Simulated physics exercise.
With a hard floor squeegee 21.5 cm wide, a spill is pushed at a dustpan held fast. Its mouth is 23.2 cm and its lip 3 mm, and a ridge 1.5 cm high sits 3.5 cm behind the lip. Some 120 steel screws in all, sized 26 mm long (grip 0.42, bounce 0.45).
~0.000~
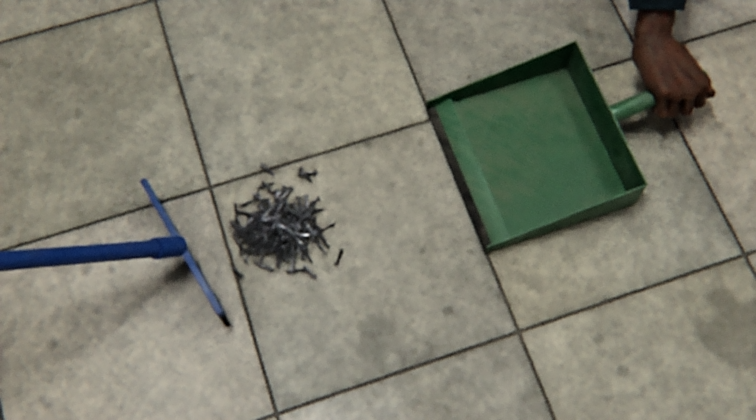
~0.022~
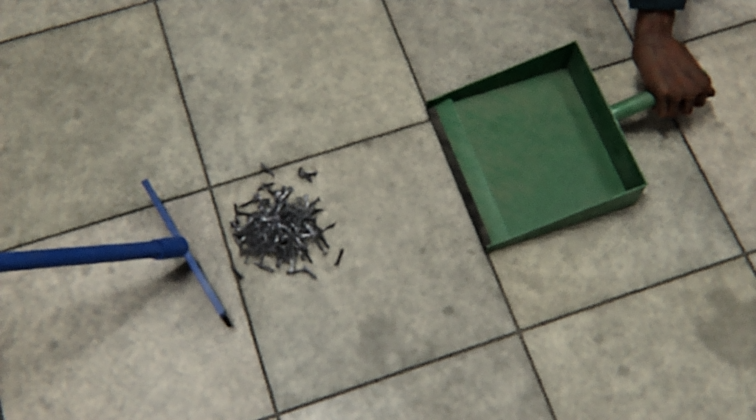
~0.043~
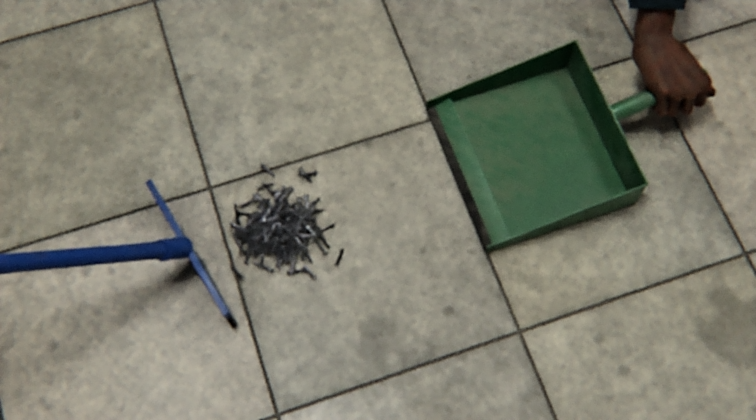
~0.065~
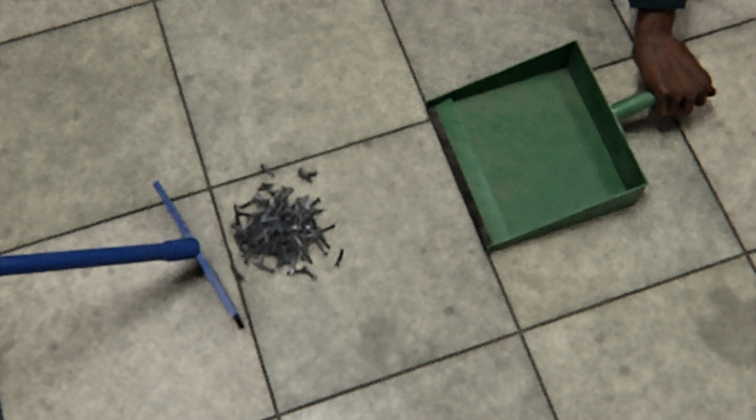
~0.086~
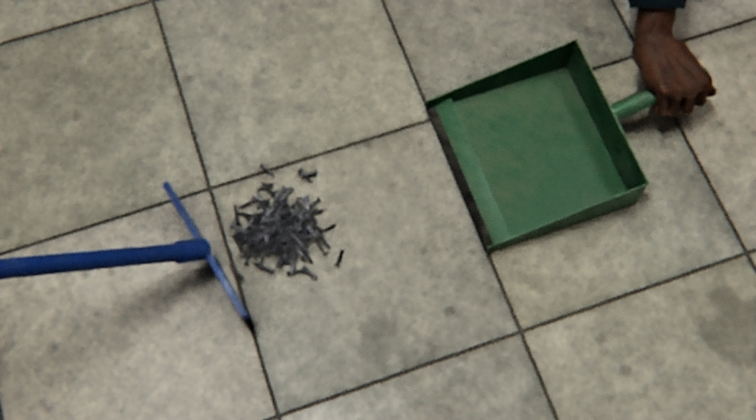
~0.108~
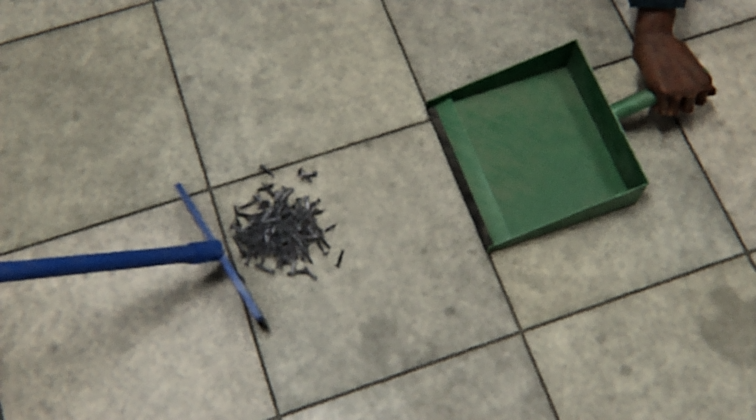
On a grey tiled floor, a blue squeegee slid slowly to the right until it was close beside a small pile of dark screws, while a hand held a green dustpan still.
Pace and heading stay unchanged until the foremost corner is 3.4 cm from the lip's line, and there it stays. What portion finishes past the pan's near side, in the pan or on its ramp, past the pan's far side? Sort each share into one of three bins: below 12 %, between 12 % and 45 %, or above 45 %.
Near side: Below 12 %; pan: Below 12 %; far side: Below 12 %.
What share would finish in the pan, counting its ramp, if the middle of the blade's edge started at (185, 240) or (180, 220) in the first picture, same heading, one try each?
First try about 5 per cent, second about 0 per cent.
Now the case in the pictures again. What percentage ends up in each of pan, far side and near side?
Near side 5 %, pan 0 %, far side 5 %.
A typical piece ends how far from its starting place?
I'd say near 20 cm.
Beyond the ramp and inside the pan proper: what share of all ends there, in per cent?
Estimate: Close to 0 per cent of the total.
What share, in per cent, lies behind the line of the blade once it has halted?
Something like 40 per cent, roughly.
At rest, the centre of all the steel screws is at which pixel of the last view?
Roughly (428, 193).
Then, at 0.30 s, middle of the blade 19 cm from the lip; 0 % over the lip, far side 0 %, near side 0 %.
Then, at 0.42 s, middle of the blade 10 cm from the lip; 0 % over the lip, far side 0 %, near side 0 %.
Then, at 0.68 s, middle of the blade 6 cm from the lip; 0 % over the lip, far side 0 %, near side 5 %.
At rest (1.2 s), near side 5 %, pan 0 %, far side 5 %, in front of the lip or behind the blade 90 %.
